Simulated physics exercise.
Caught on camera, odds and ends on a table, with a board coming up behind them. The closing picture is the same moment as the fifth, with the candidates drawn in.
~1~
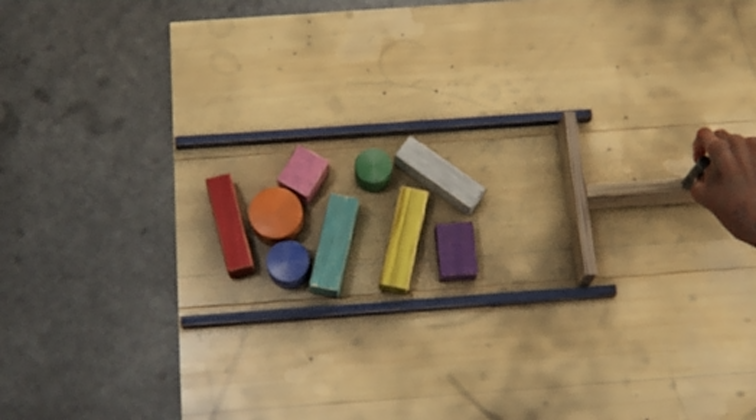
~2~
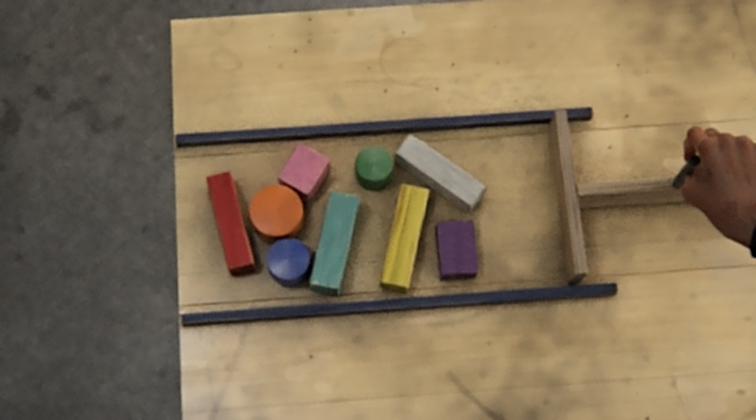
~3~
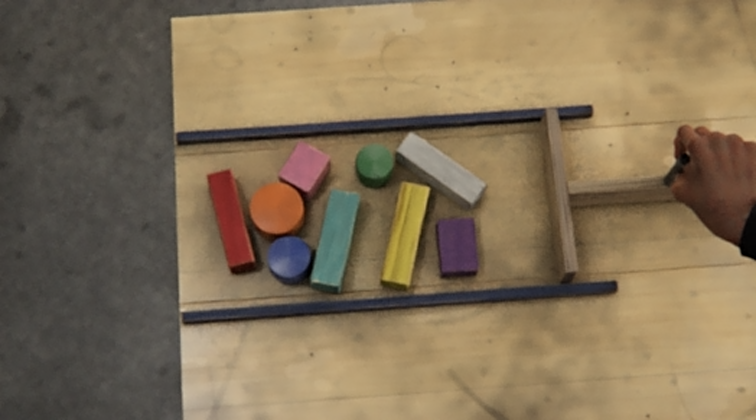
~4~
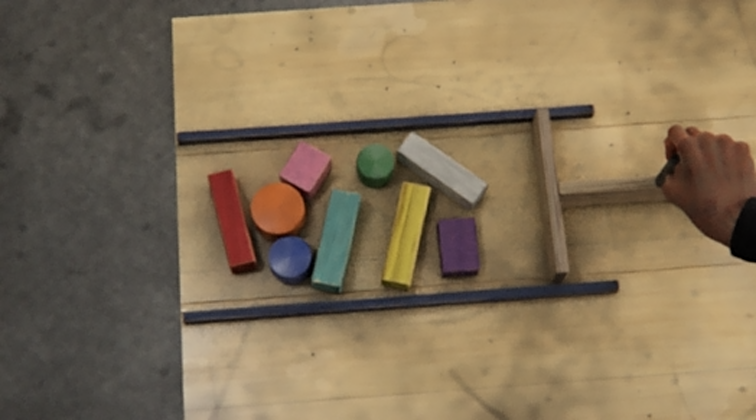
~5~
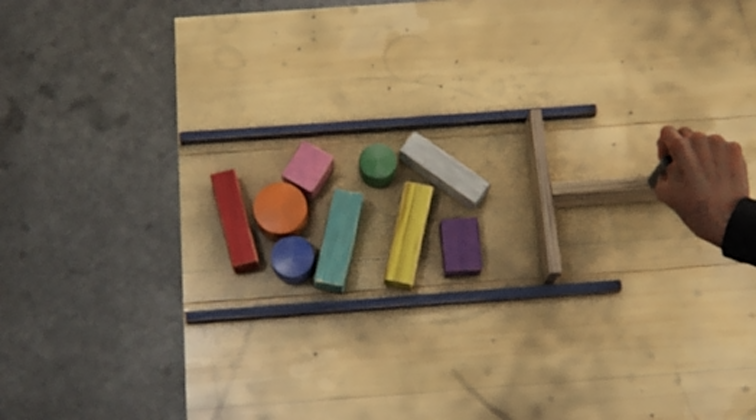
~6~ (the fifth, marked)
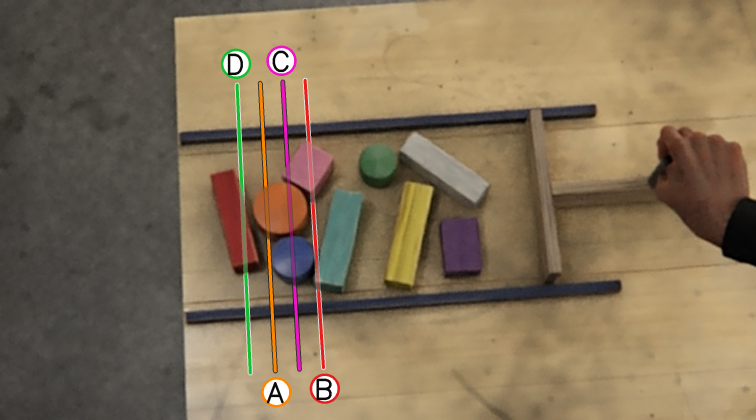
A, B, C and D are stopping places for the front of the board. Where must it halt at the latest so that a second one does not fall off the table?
It should halt at B.
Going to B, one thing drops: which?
It is the red stick.
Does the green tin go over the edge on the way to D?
By then, no.
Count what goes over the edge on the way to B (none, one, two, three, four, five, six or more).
In all, one.
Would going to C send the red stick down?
By then, yes.
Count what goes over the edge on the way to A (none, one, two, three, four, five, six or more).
By then, three.
On the marked copy, A at (268, 222); B at (314, 219); C at (291, 220); D at (243, 224).
Following B. Soon after the start, board (464, 195); purple block (440, 248); white bar (418, 170).
Later, board (382, 201); red stick (214, 223); orange tin (254, 215).
In the end, board (318, 205); red stick over the edge; orange tin (190, 220); one fallen.
As for the rest, A drops three; C drops three; D drops five.
